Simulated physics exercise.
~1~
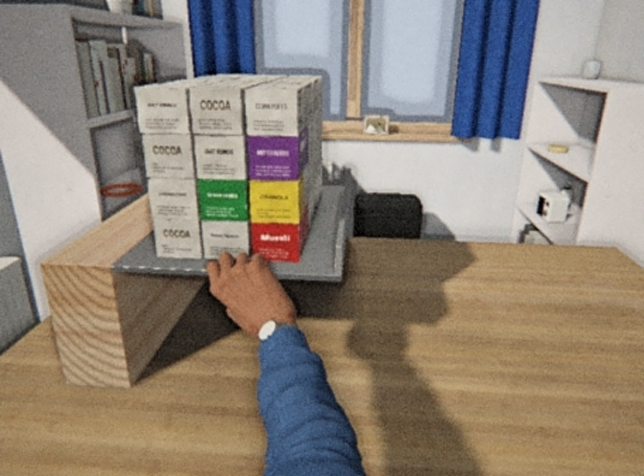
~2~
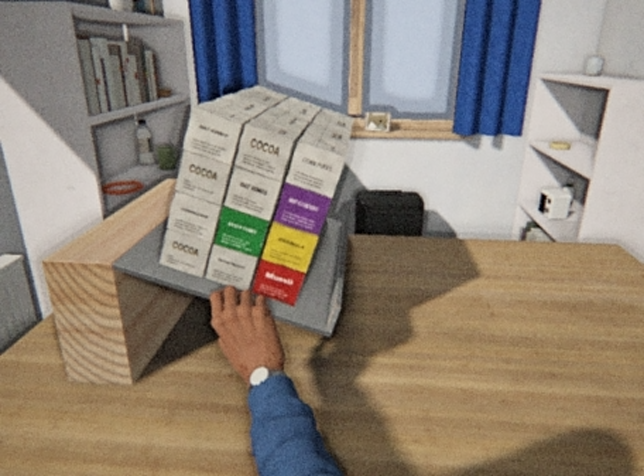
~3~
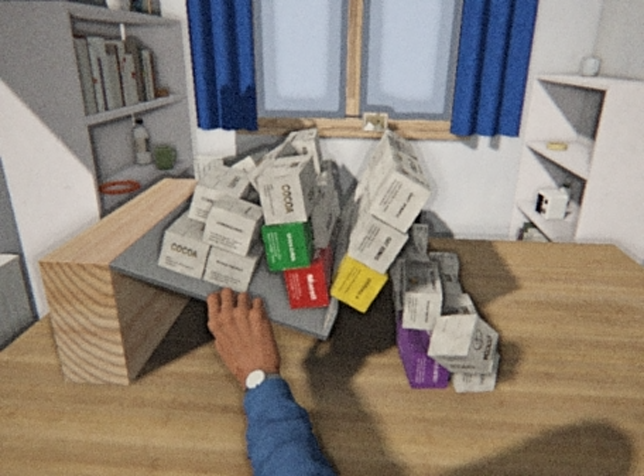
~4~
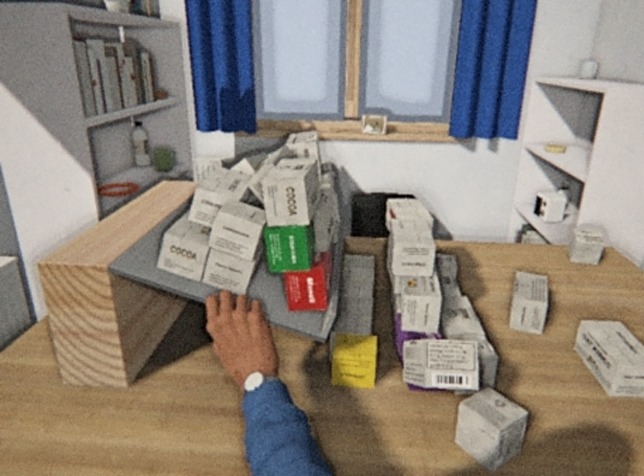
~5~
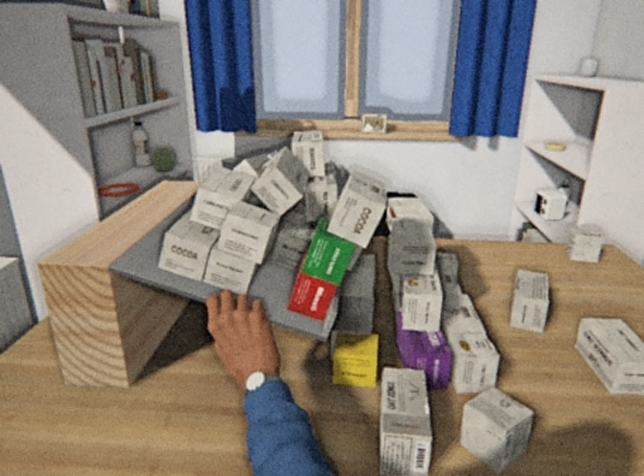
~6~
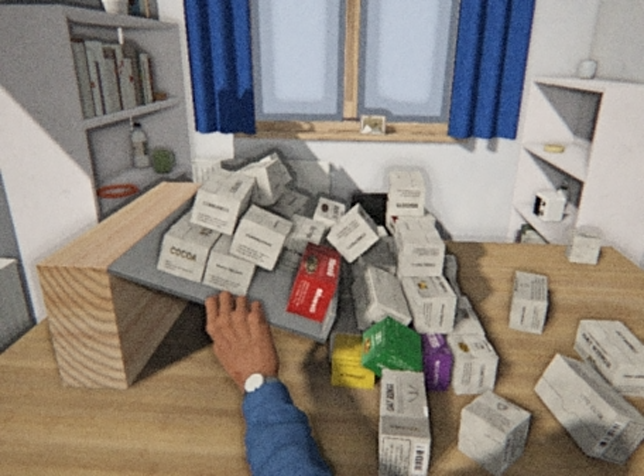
The clip shows a hand at the edge of a grey tray stacked with mostly white packets as it tilts down to the right. The stack leans and topples, yellow and purple packets fall onto the wooden table, then the green one, while the red stays on the tray.
